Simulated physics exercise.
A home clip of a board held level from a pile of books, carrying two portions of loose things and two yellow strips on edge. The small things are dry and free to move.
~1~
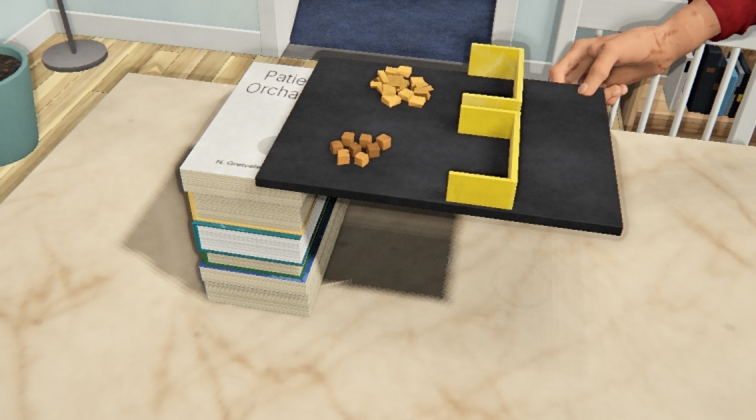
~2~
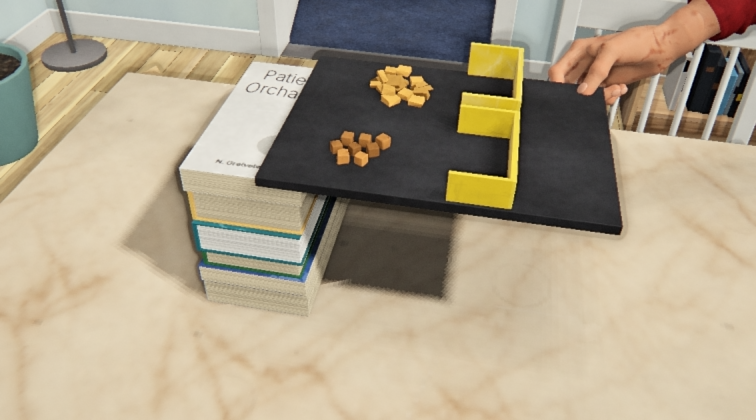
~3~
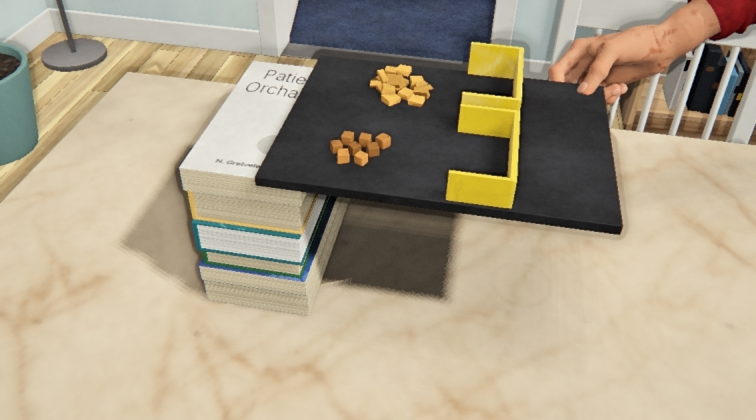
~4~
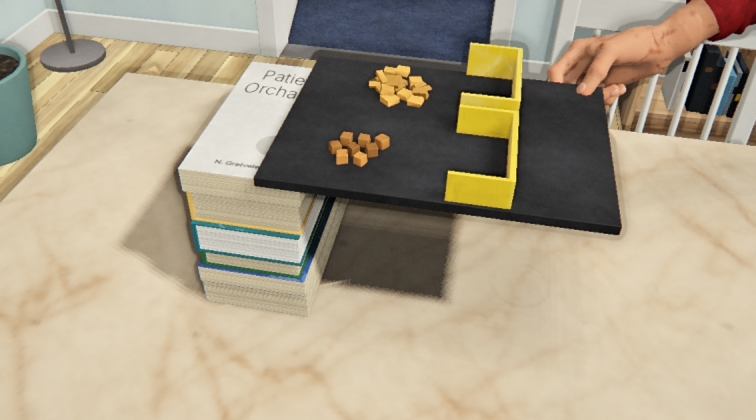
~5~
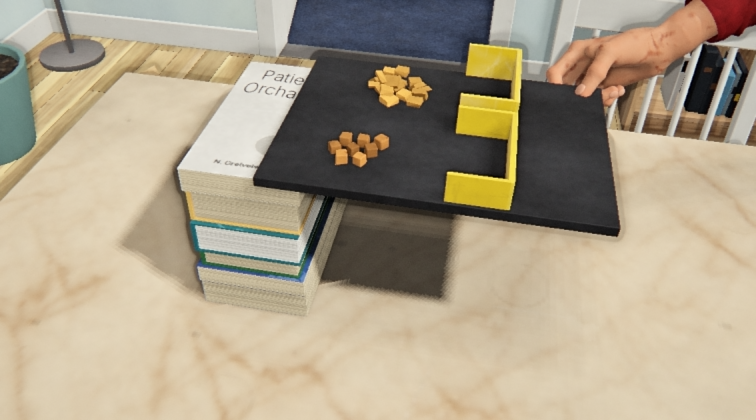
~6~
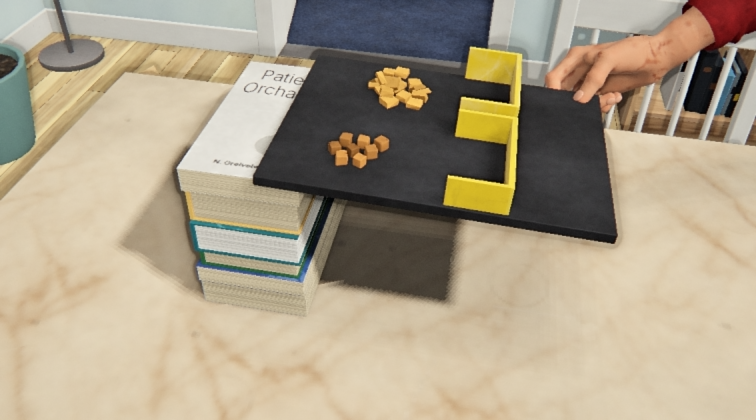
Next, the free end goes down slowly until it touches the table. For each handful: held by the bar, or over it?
In the end the near handful ends against the bar, and the far handful ends against the bar.
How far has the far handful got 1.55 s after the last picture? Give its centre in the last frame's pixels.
Near (450, 177).
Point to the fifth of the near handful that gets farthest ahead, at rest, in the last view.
At about (451, 256).
Then, 0.43 s later than the last frame, board sloping at 13°; near handful where it was; far handful where it was.
Then, 0.97 s later than the last frame, board sloping at 28°; near handful on its way down; far handful where it was.
Then, 1.55 s later than the last frame, board sloping at 41°; near handful has reached its bar; far handful has reached its bar.
When it is over, board resting at 41°; near handful gathered behind its bar; far handful gathered behind its bar.
